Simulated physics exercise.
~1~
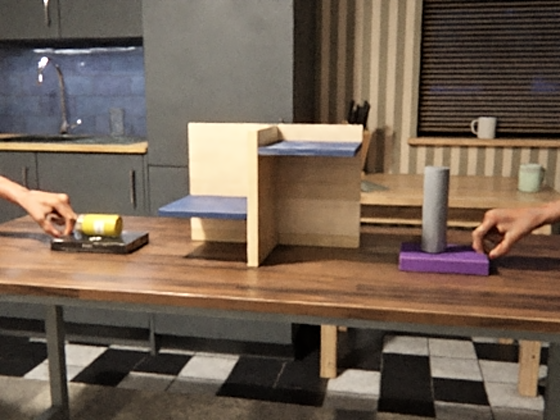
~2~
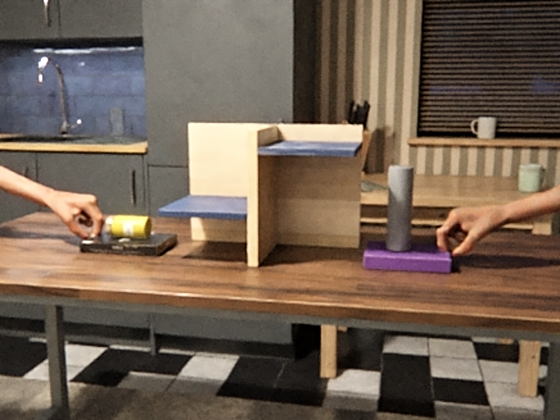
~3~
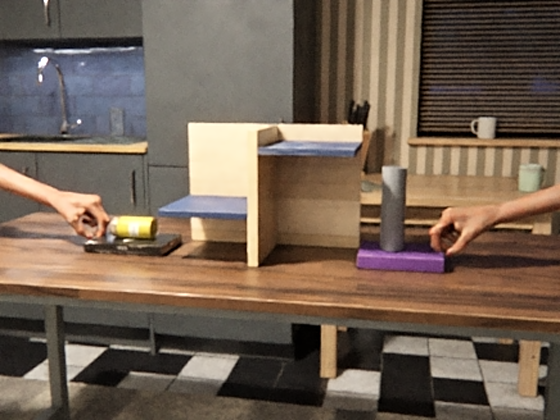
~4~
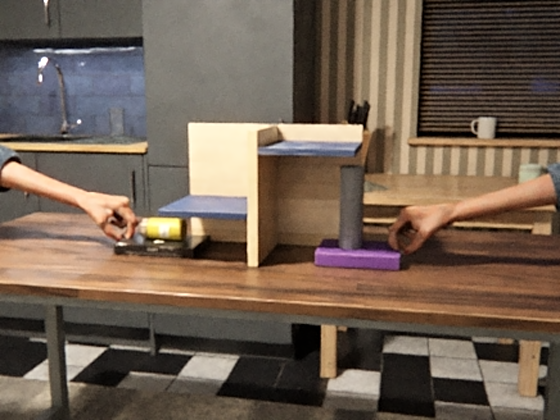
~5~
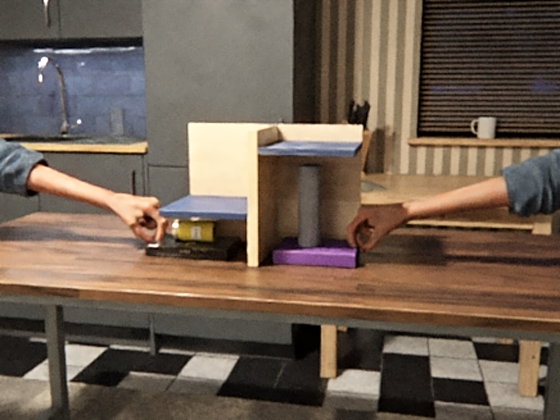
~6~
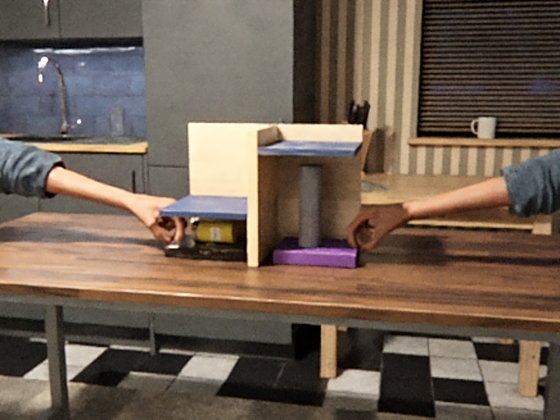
Two hands sliding a yellow shaker on a black box and an upright grey candle on a purple board beneath blue shelves.
